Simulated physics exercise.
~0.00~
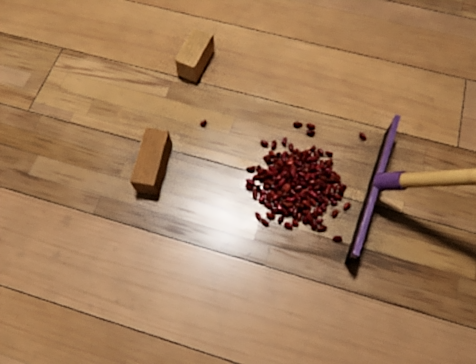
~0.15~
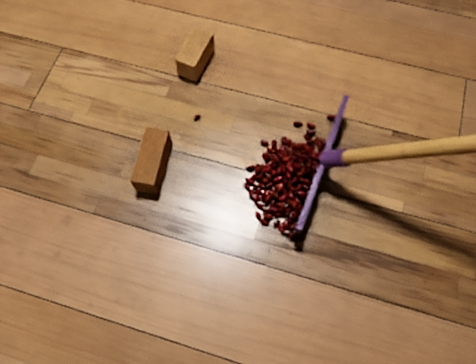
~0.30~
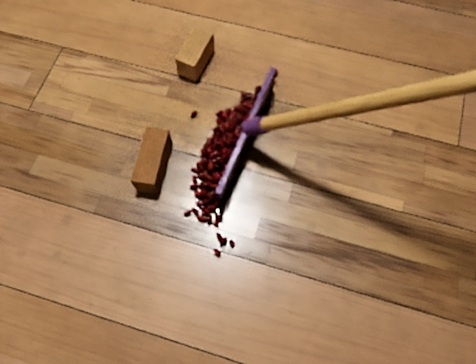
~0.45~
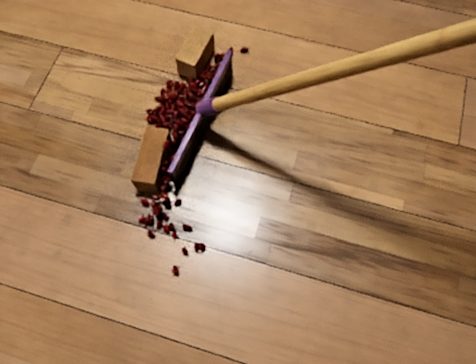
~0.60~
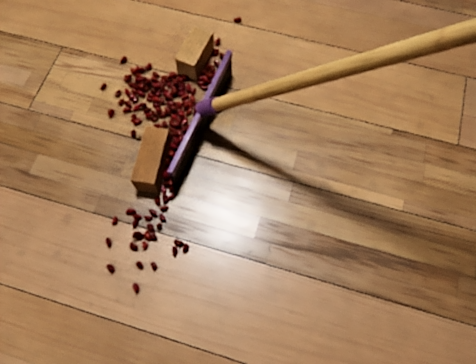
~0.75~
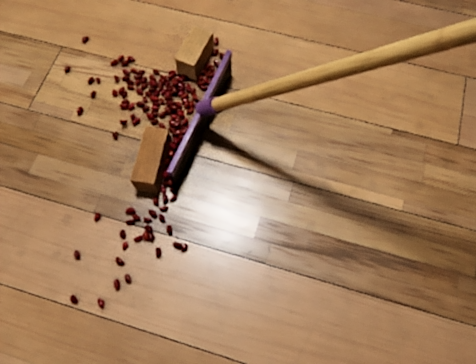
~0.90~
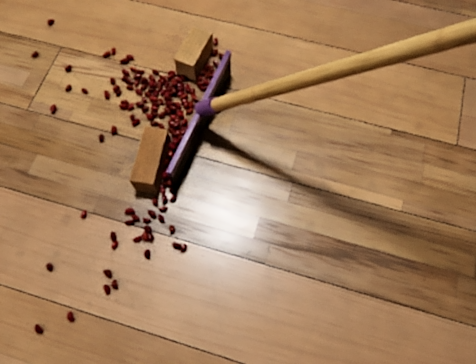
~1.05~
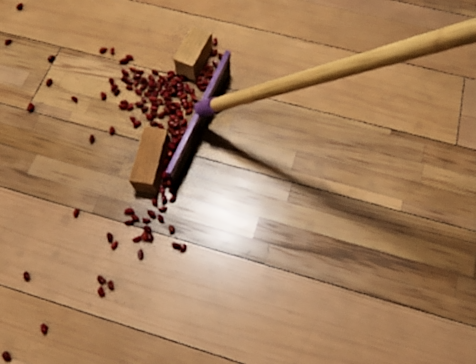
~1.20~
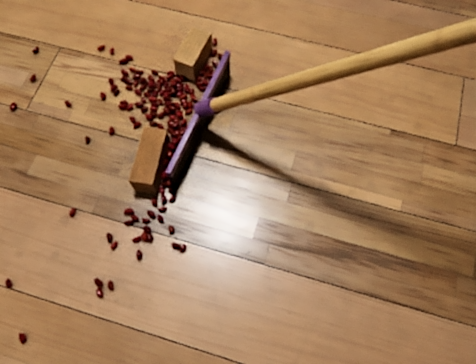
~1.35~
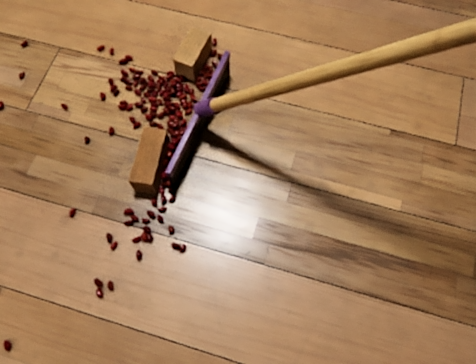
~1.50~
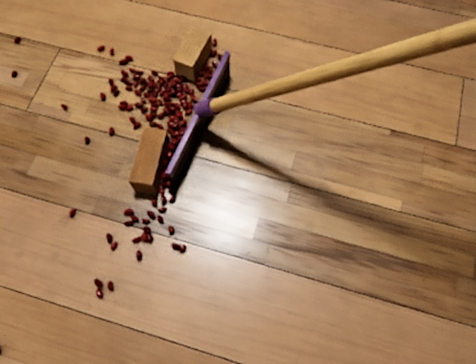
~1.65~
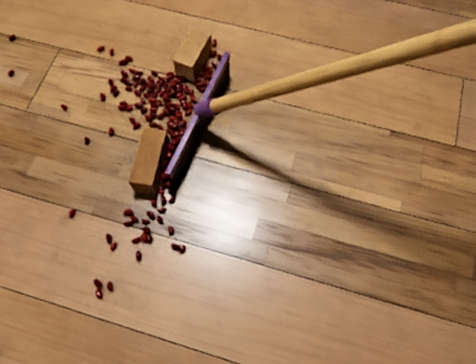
On a wooden floor, a purple squeegee pushes red beans left against two blocks, scattering some beyond.
